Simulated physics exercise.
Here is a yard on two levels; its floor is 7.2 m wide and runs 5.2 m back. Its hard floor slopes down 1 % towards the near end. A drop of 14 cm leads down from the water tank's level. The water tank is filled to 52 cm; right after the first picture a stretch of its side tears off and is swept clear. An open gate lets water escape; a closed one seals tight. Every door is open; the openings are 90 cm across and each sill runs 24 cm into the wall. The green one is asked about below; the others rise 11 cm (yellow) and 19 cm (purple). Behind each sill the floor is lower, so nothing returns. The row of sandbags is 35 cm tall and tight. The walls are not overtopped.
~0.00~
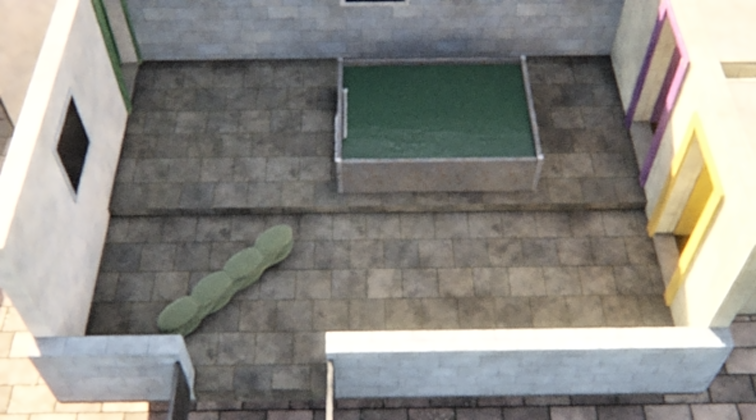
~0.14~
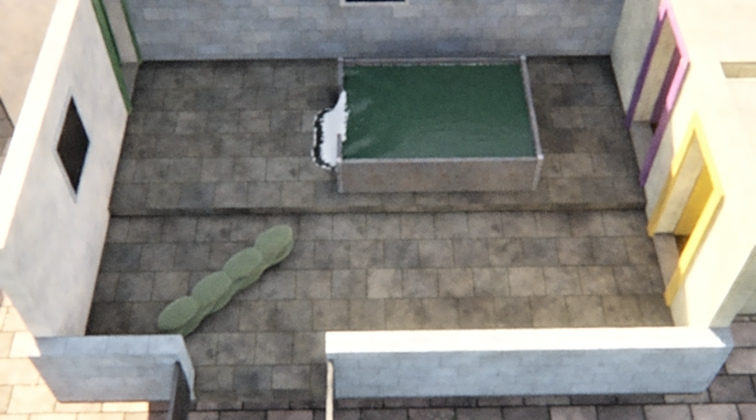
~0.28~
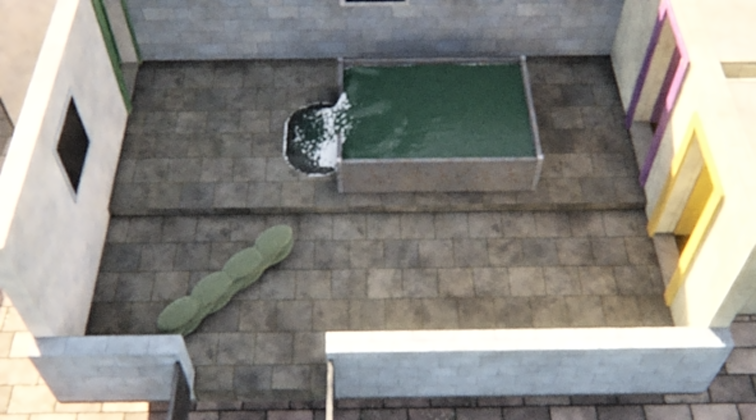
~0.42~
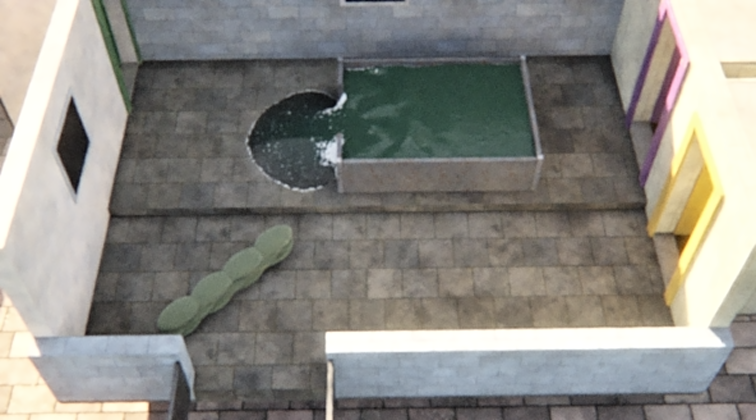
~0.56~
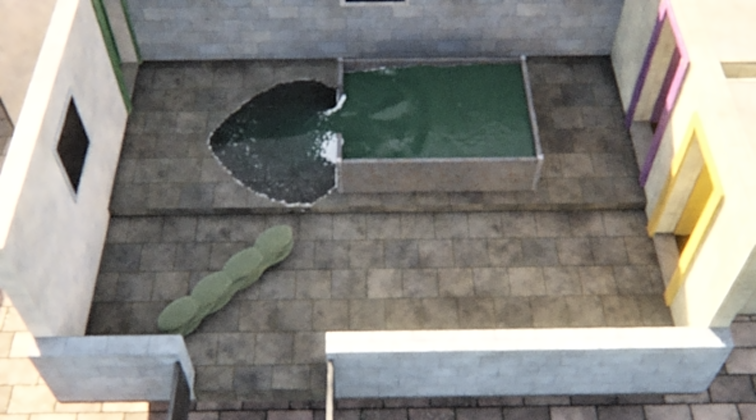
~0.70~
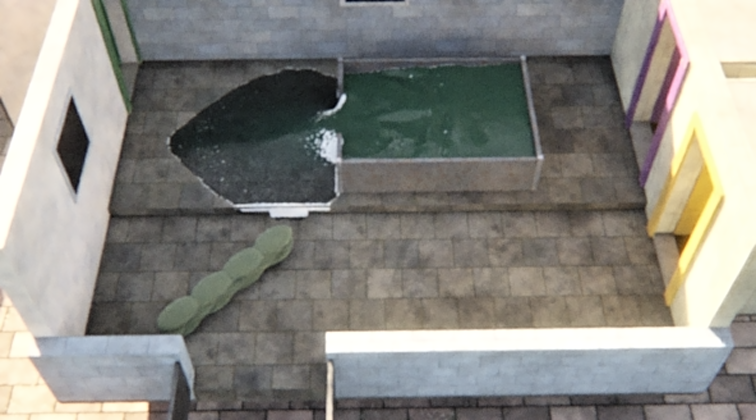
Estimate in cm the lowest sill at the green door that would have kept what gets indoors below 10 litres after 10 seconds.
Close to 21 cm is just enough.
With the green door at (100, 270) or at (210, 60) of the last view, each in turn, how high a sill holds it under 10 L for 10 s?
About 17 and 13.5 cm.
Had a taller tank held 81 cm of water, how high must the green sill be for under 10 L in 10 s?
Some 36 cm.
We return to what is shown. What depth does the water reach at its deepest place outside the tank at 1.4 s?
Up to some 29 cm.
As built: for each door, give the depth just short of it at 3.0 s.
Depths in cm: Yellow 0, green 22, purple 0.
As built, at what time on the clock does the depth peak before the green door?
Near 2.8 s.
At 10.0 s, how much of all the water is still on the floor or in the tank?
Some 86 per cent remains.
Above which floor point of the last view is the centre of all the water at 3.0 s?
Near (335, 152).
After 1.4 s water covers 25 % of the floor, deepest (29 cm) near (327, 135); 7 cm at the green door, 0 litres in over its 6 cm sill.
After 3.0 s water covers 35 % of the floor, deepest (26 cm) near (80, 359); 22 cm at the green door, 94 litres in over its 6 cm sill.
After 10.0 s water covers 80 % of the floor, deepest (19 cm) near (178, 306); 8 cm at the green door, 273 litres in over its 6 cm sill.
At the green door as built, the water arrived by 1.4 s and peaked near 22 cm at 2.8 s.
Run again over the same 10 s with other heights there, 22 litres in over 18 cm, 3 litres over 24 cm. The limit of 10 litres is kept from about 21 cm up.
